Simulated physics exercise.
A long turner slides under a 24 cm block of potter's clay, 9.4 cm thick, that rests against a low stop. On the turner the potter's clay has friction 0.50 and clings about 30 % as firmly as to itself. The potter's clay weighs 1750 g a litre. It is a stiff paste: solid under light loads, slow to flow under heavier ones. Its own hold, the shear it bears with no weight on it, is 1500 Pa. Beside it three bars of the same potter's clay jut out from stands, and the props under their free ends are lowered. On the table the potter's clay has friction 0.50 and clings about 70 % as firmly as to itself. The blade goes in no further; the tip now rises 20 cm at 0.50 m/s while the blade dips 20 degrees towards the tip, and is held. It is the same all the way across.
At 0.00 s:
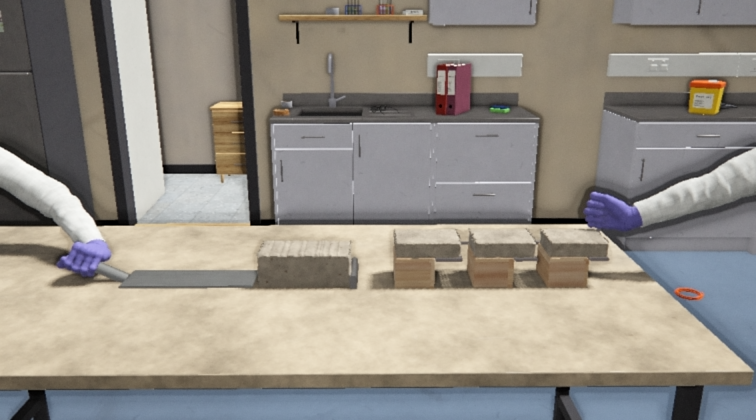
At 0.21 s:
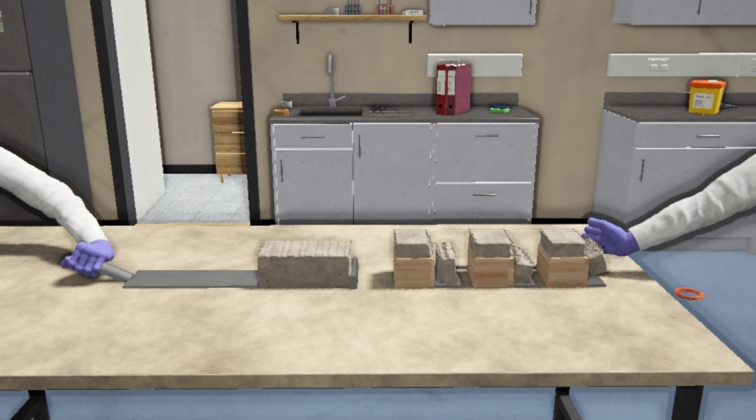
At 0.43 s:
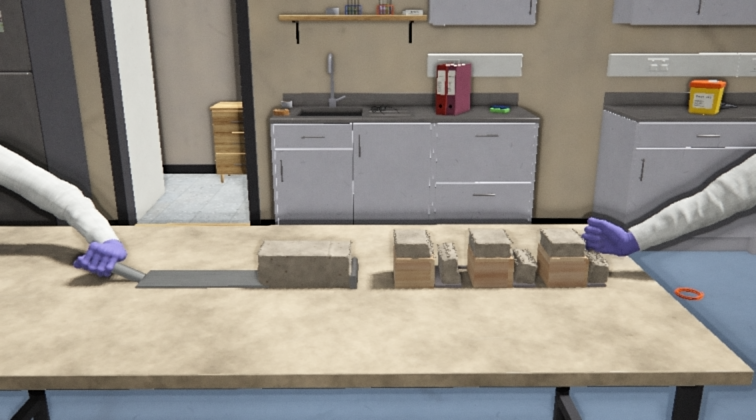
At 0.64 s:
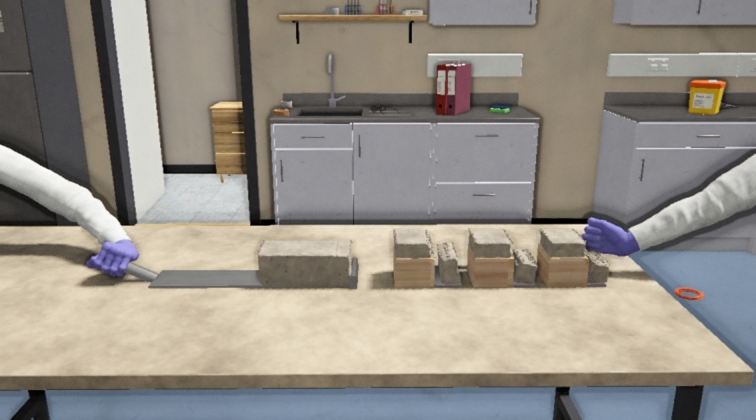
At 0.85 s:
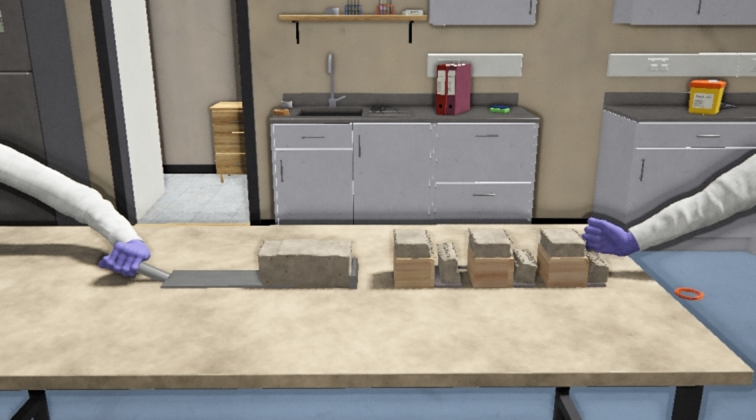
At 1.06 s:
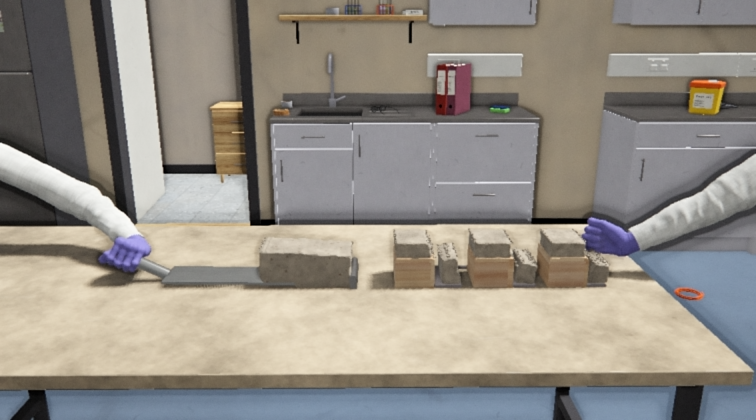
In this clip, the ends of three grey bars jutting from stands break off and drop beside a gloved hand at right, while another gloved hand slides a flat blade rightward under a grey block, then slightly raises it.
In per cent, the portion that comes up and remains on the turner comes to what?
About 31 %.
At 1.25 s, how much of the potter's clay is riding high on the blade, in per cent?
About 25 %.
After 1.25 s, the tip is 9.7 cm up.
After 1.48 s, the tip is 20 cm up and 32 % is riding high on the blade.
After 1.70 s, the tip is 20 cm up and 31 % is riding high on the blade.
After 1.92 s, the tip is 20 cm up and 31 % is riding high on the blade.
After 2.10 s, the tip is 20 cm up and 31 % is riding high on the blade.
